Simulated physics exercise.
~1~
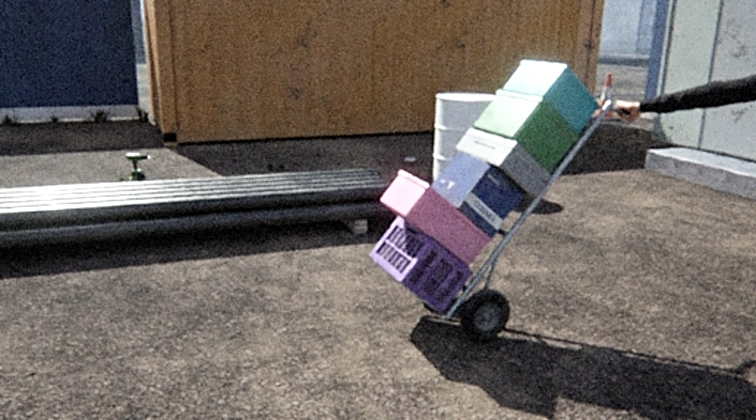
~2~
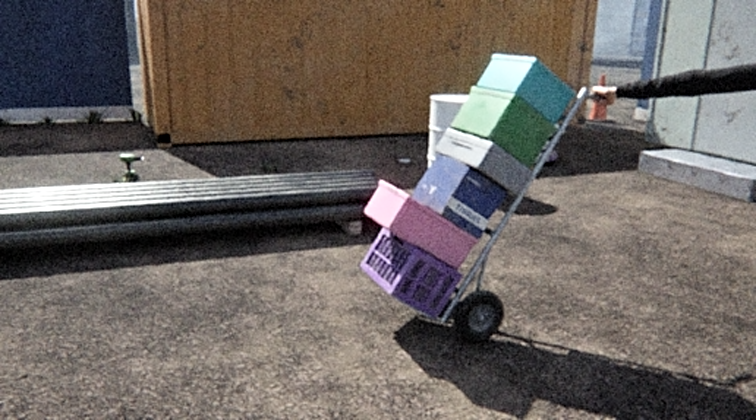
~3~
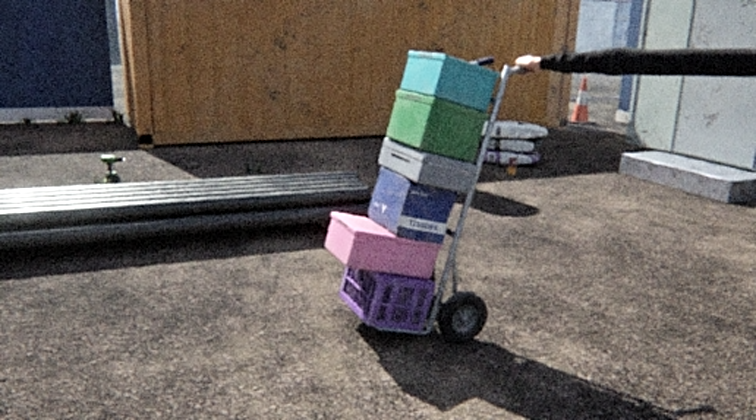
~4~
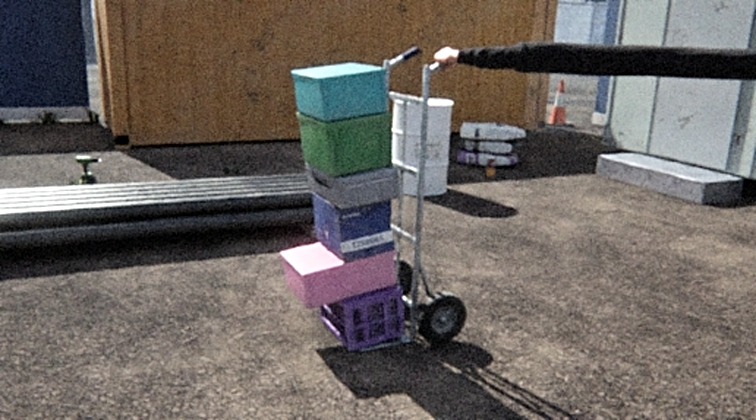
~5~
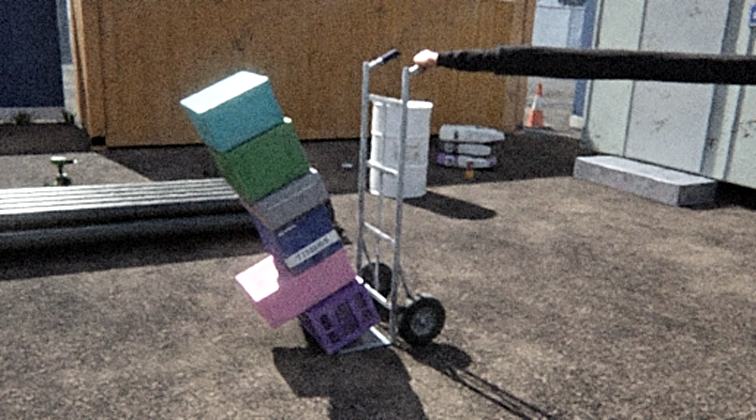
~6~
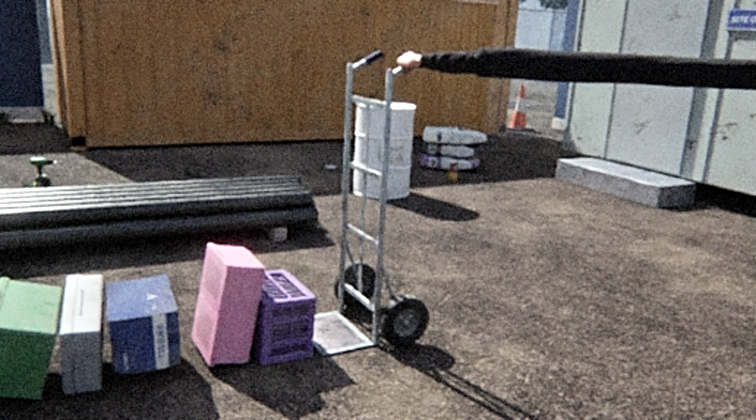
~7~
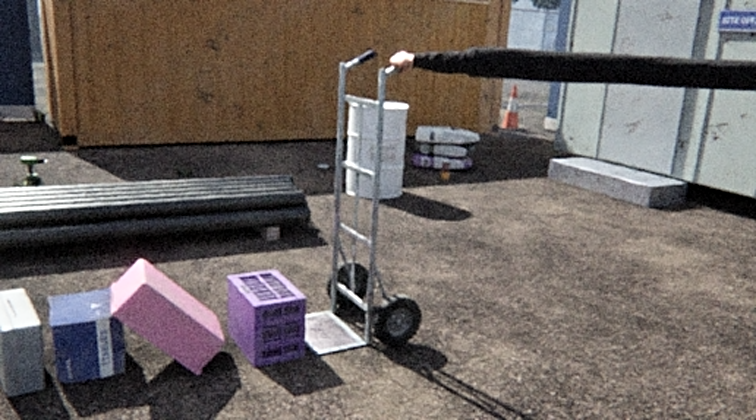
We see a hand tip a two-wheeled truck upright from its backward lean, and its untied stack of colourful totes and boxes topples forward to the left, leaving the items strewn along the ground beside the empty, standing truck.
